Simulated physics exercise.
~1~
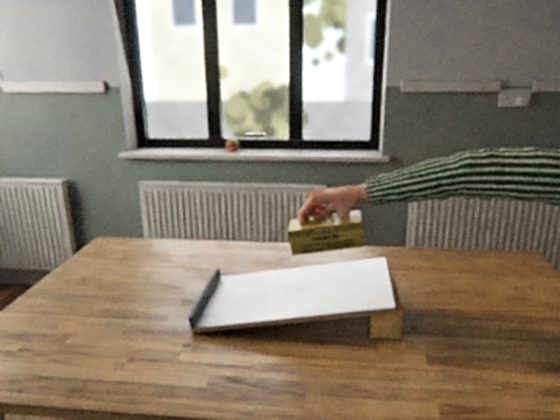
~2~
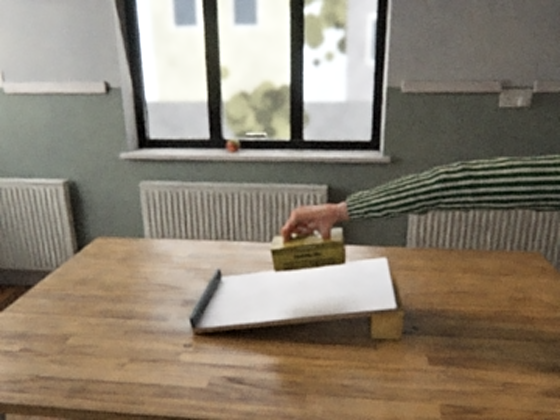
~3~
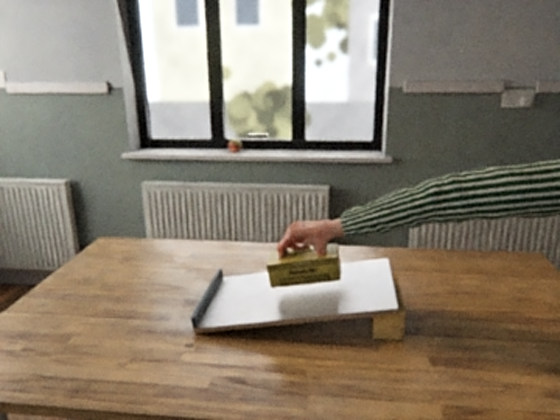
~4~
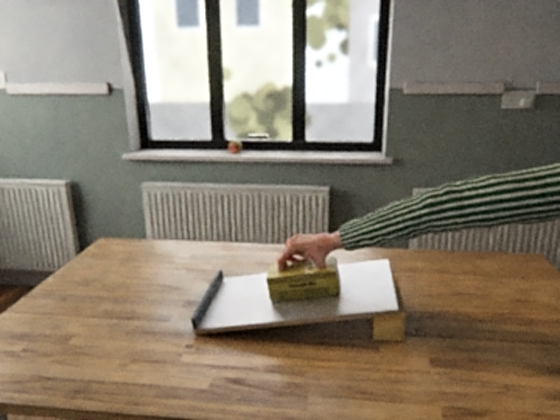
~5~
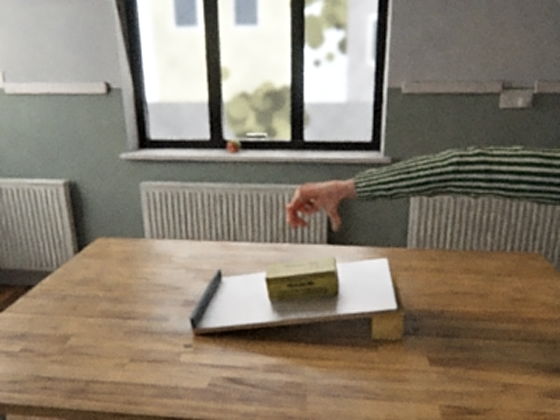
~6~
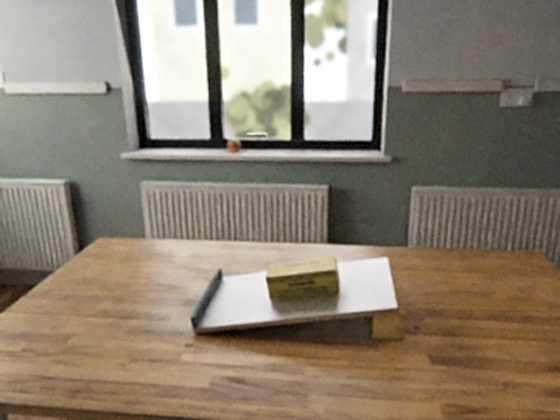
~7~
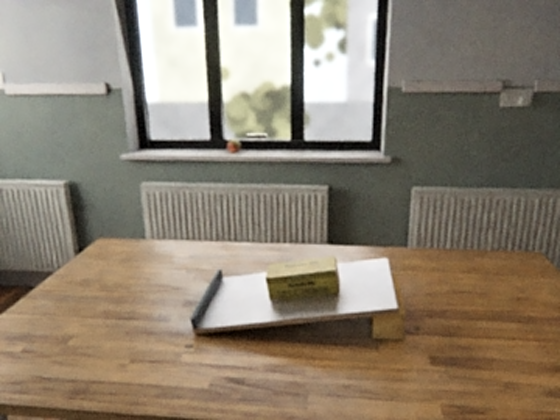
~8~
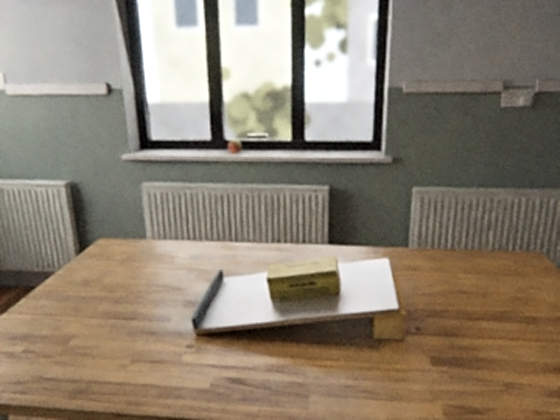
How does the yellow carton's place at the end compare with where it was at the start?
At the start it was held in the air above the sloping board, and at the end it was lower and slightly to the left, resting on the board's surface.
